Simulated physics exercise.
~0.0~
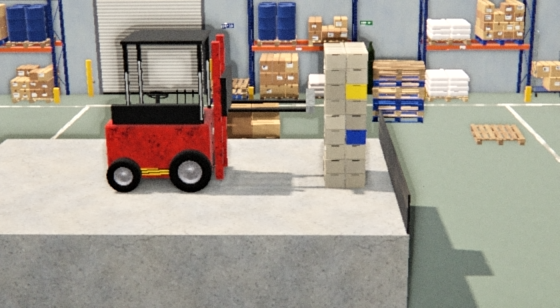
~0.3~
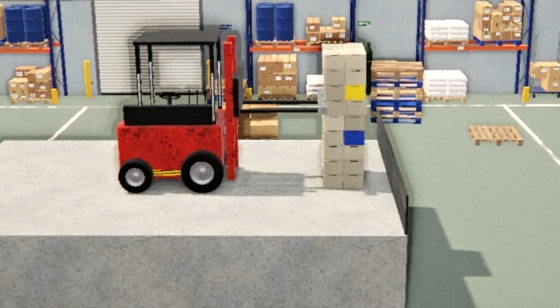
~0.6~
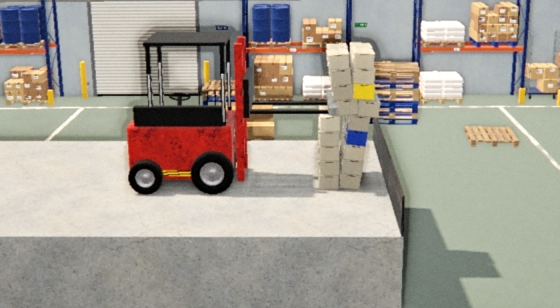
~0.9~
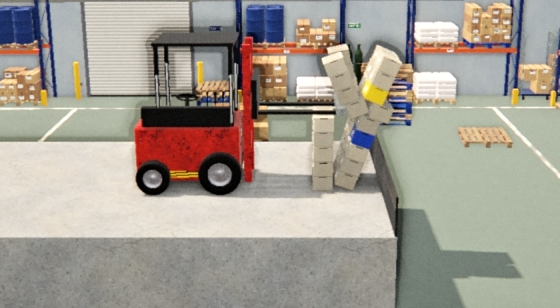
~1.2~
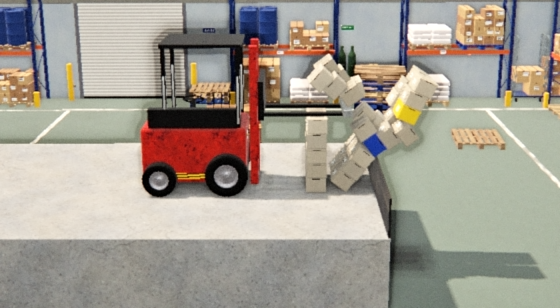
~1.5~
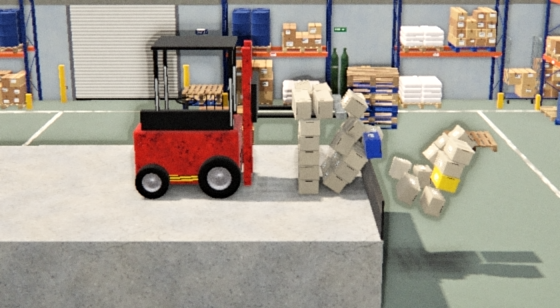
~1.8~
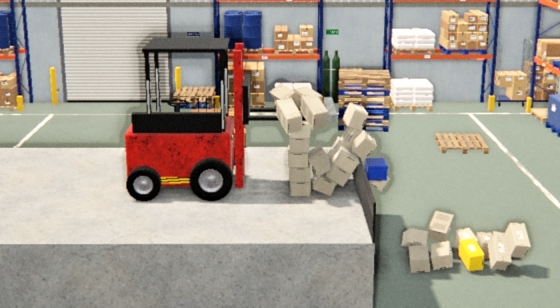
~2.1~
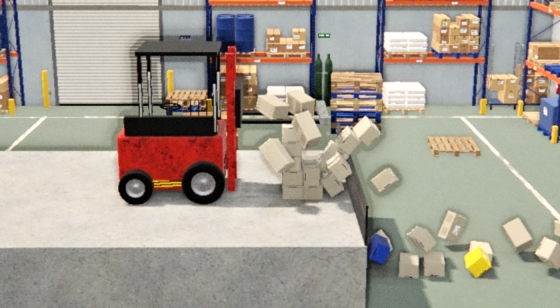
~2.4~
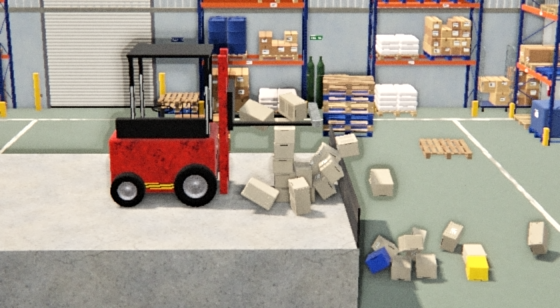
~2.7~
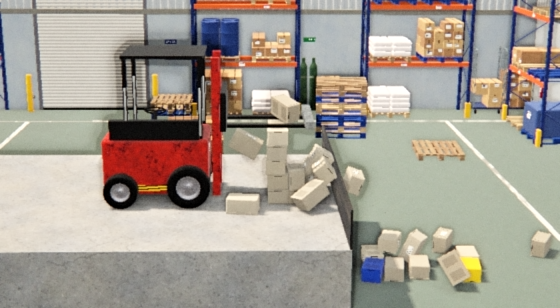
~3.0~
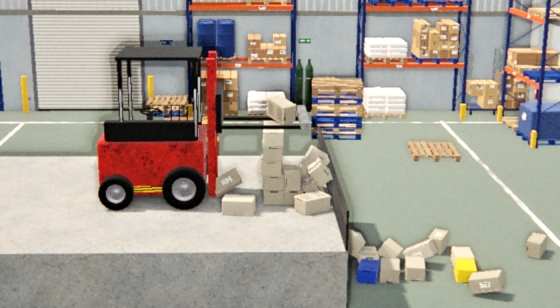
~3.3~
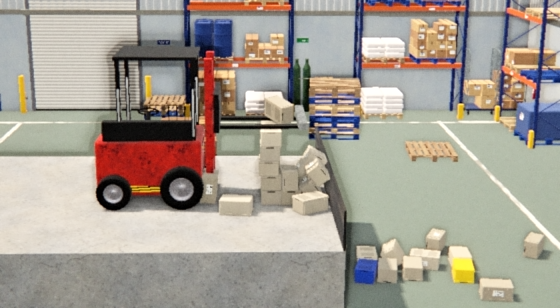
A red forklift on a raised concrete platform pushes a dark beam into a tall stack of pale boxes, seen from the side in a warehouse with loaded racks and a shutter behind. One yellow box and one blue box stand out in the stack. The upper part bends and leans right, then breaks apart as the forklift stops. The yellow box drops over the edge with several others, and the blue one follows. Boxes bounce and scatter on the green floor, while a short column and a loose heap remain on the platform beside the forklift.
